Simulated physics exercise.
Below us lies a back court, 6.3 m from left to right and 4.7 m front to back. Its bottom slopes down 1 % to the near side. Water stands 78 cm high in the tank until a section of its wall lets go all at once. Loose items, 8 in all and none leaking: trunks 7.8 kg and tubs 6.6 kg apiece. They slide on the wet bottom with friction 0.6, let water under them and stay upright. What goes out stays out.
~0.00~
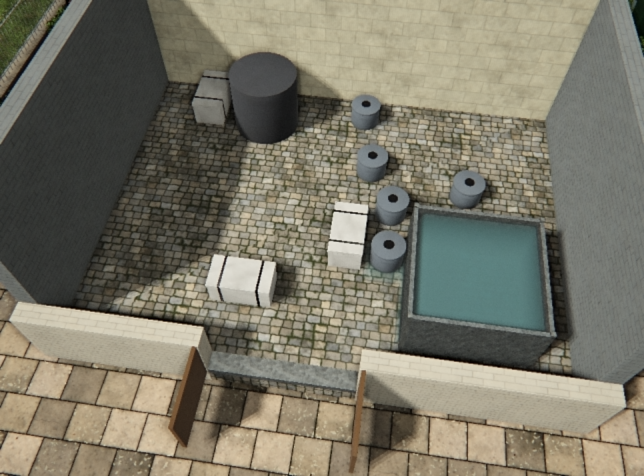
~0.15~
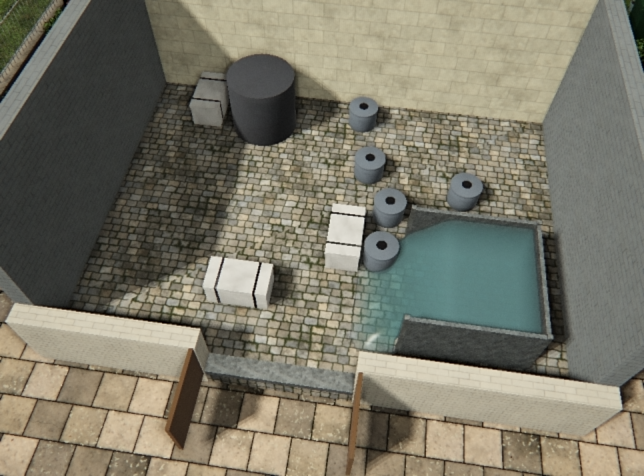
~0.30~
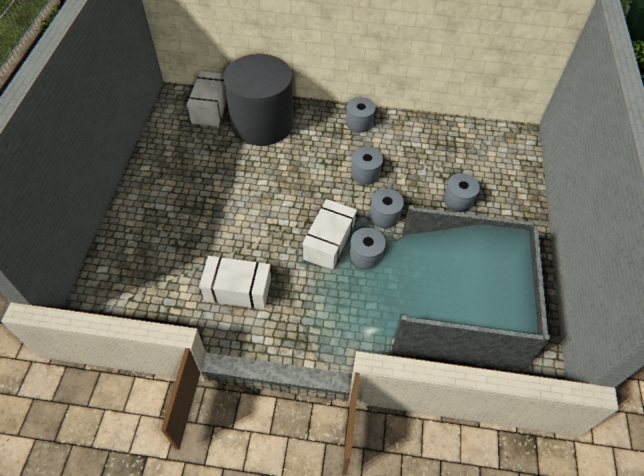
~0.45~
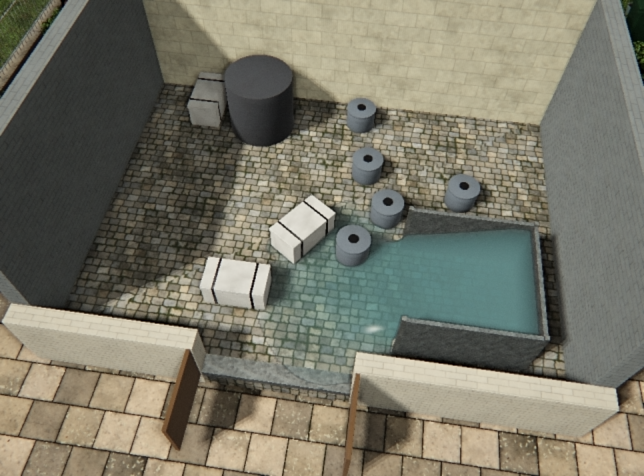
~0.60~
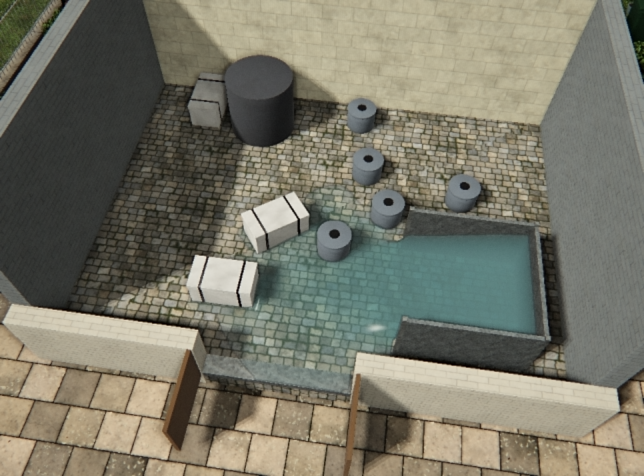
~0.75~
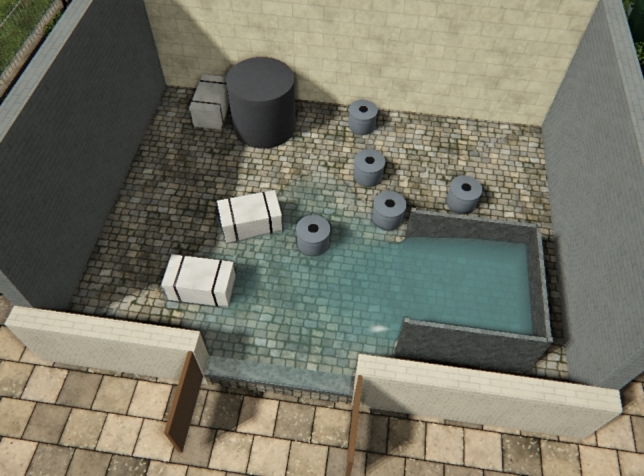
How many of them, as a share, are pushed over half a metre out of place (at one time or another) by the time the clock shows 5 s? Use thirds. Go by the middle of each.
That comes to from one to two thirds.
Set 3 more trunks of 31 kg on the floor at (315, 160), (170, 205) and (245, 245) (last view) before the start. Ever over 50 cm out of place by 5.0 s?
In turn: Short of it, past it, more.
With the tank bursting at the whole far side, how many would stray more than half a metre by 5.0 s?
Then 6.
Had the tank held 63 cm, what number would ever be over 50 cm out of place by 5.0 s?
Then 3.
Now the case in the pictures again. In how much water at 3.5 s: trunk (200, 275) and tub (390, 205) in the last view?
About 13 and 1 cm.
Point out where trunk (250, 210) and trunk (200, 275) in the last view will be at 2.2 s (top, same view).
Near (156, 137) and (98, 254).
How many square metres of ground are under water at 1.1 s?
Some 13 m2.
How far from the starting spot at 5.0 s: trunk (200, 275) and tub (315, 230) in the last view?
In that order: 100 cm, 350 cm.
After 1.1 s 3 of 8 are over 50 cm from their spots; 1 afloat.
After 2.2 s 3 of 8 are over 50 cm from their spots; 3 afloat.
After 3.5 s 3 of 8 are over 50 cm from their spots; 4 afloat.
After 5.0 s 4 of 8 are over 50 cm from their spots, and 4 have been at some point; 4 afloat.
